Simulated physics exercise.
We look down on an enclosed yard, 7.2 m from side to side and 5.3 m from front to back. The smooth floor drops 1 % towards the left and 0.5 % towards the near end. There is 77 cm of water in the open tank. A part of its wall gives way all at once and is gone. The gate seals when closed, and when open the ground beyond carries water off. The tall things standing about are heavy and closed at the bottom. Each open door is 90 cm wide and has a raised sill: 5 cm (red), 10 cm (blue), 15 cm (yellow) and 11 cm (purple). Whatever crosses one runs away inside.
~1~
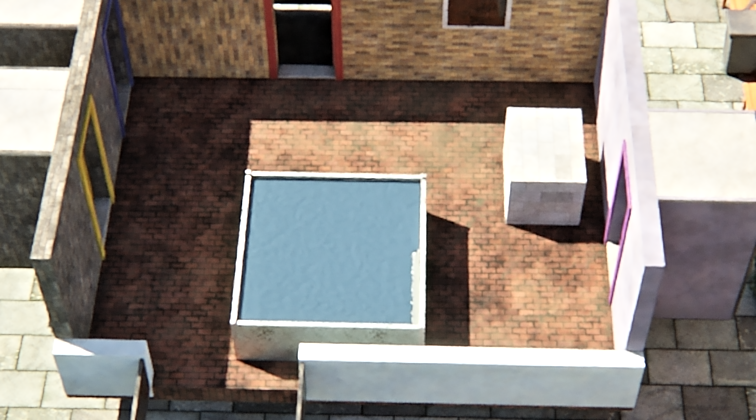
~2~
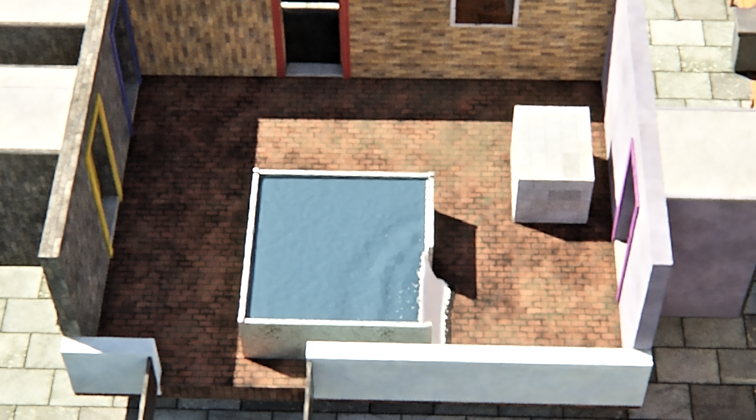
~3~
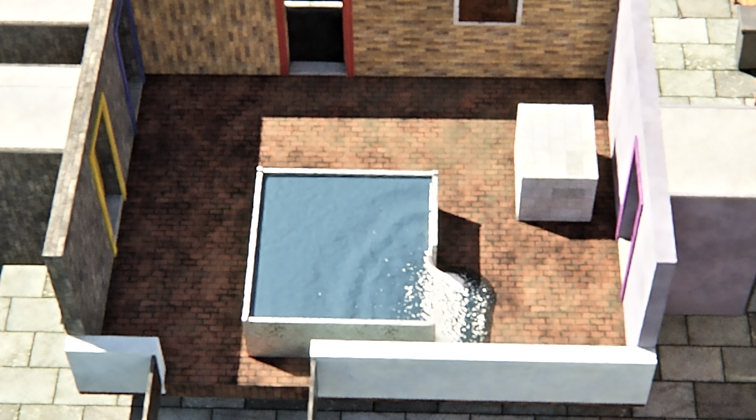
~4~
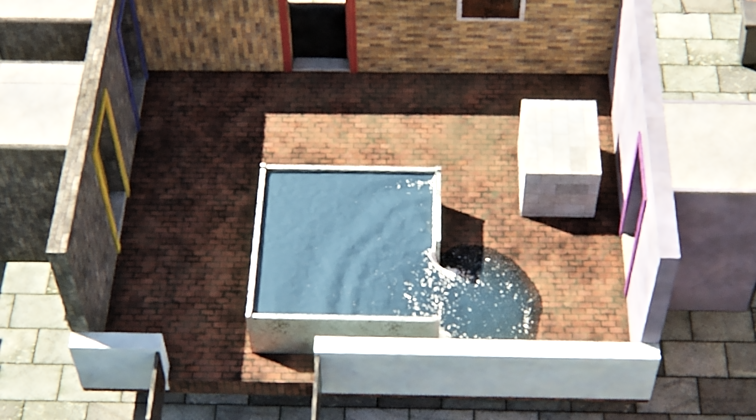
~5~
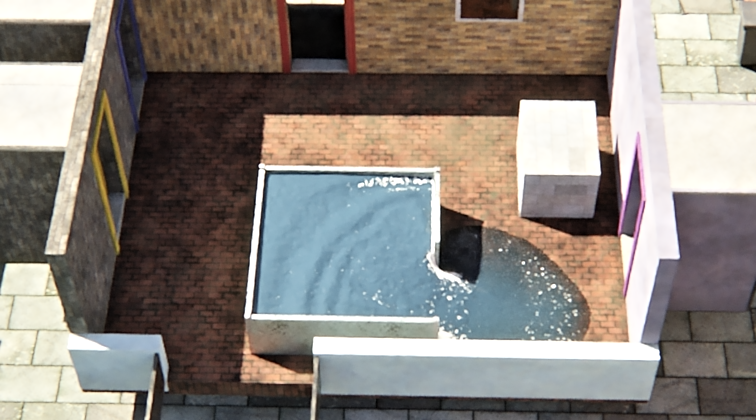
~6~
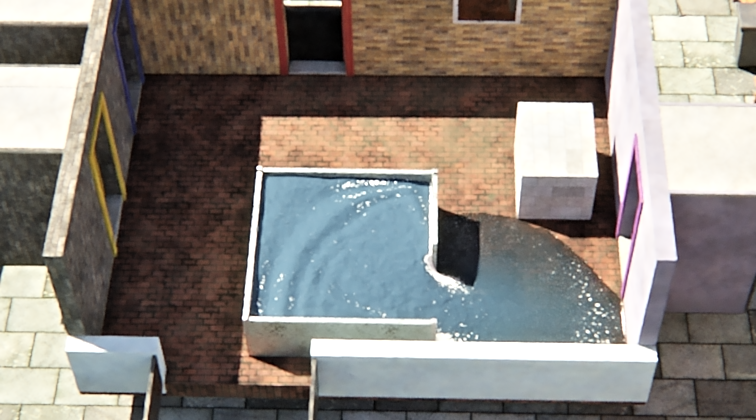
A square open tank in a brick-paved yard losing part of its right wall, water pouring out and spreading across the floor rightward.
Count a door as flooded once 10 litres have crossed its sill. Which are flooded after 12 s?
Door by door: At the red door it goes over the limit; at the blue door it goes over the limit; at the yellow door it does not reach the limit; at the purple door it passes the limit.
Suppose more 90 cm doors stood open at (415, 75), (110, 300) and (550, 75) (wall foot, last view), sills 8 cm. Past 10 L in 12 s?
In turn: Over, under, over.
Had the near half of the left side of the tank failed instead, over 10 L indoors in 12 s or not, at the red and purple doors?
Against that limit: Red past it, purple below.
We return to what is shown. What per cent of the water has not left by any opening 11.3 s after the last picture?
Roughly 76 in a hundred.
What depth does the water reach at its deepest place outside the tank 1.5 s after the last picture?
Up to some 56 cm.
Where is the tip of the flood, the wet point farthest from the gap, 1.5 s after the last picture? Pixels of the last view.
At about (589, 117).
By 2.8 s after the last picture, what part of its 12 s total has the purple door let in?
About 35 per cent.
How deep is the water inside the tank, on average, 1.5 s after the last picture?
Some 47 cm.
Then, 0.7 s after the last picture water covers 20 % of the floor and is deepest (64 cm) near (620, 362); red door not reached, blue door not reached, yellow door not reached, purple door 27 cm at the sill, 27 L in.
Then, 1.5 s after the last picture water covers 20 % of the floor and is deepest (56 cm) near (593, 350); red door not reached, blue door not reached, yellow door not reached, purple door 29 cm at the sill, 113 L in.
Then, 2.8 s after the last picture water covers 35 % of the floor and is deepest (43 cm) near (598, 82); red door not reached, blue door not reached, yellow door not reached, purple door 29 cm at the sill, 240 L in.
Then, 6.3 s after the last picture water covers 80 % of the floor and is deepest (26 cm) near (459, 371); red door 9 cm at the sill, 8 L in, blue door 19 cm at the sill, 29 L in, yellow door 4 cm at the sill, 0 L in, purple door 23 cm at the sill, 552 L in.
Then, 11.3 s after the last picture water covers 95 % of the floor and is deepest (16 cm) near (97, 367); red door 7 cm at the sill, 33 L in, blue door 14 cm at the sill, 124 L in, yellow door 8 cm at the sill, 0 L in, purple door 13 cm at the sill, 671 L in.
